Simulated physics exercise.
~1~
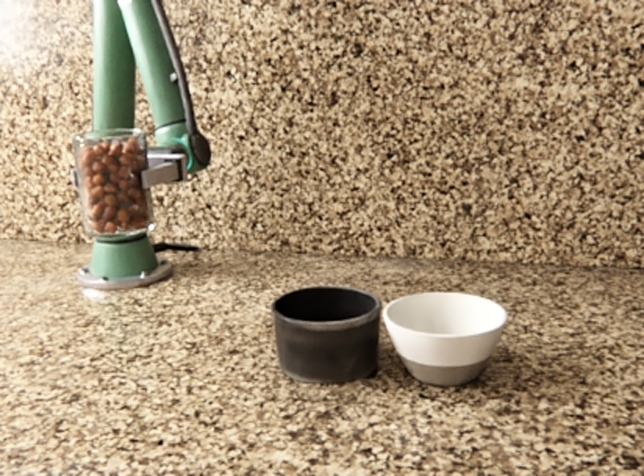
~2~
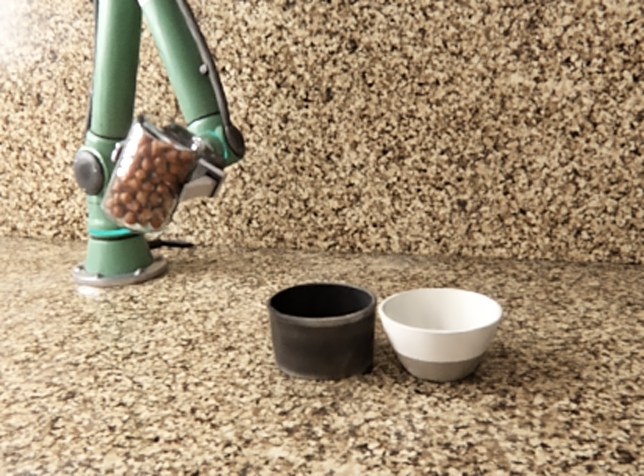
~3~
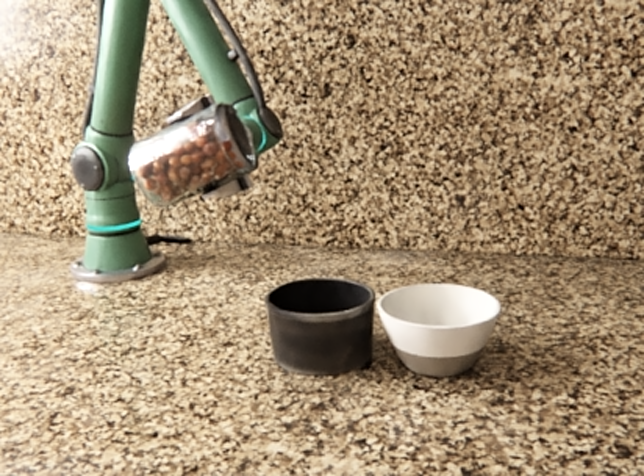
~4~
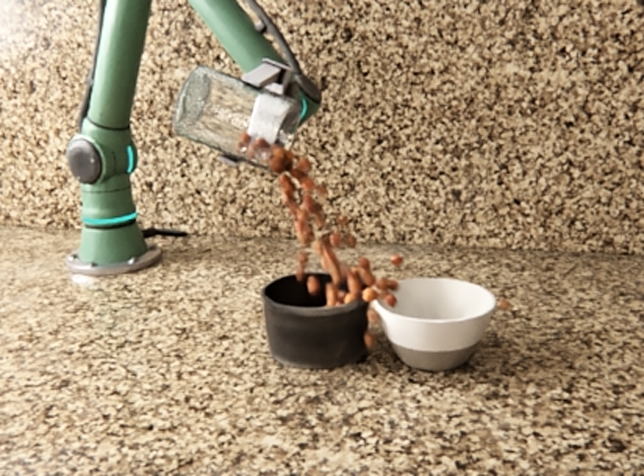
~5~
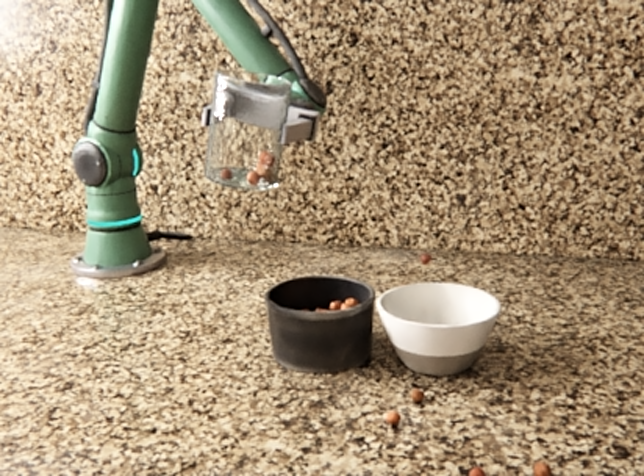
A green robot arm lifts a clear cup of hazelnuts, moves it right while tipping it, and pours them toward a black bowl beside a white and gray one. It tilts the cup back with a few nuts inside, leaving nuts in the black bowl and several scattered on the speckled counter.
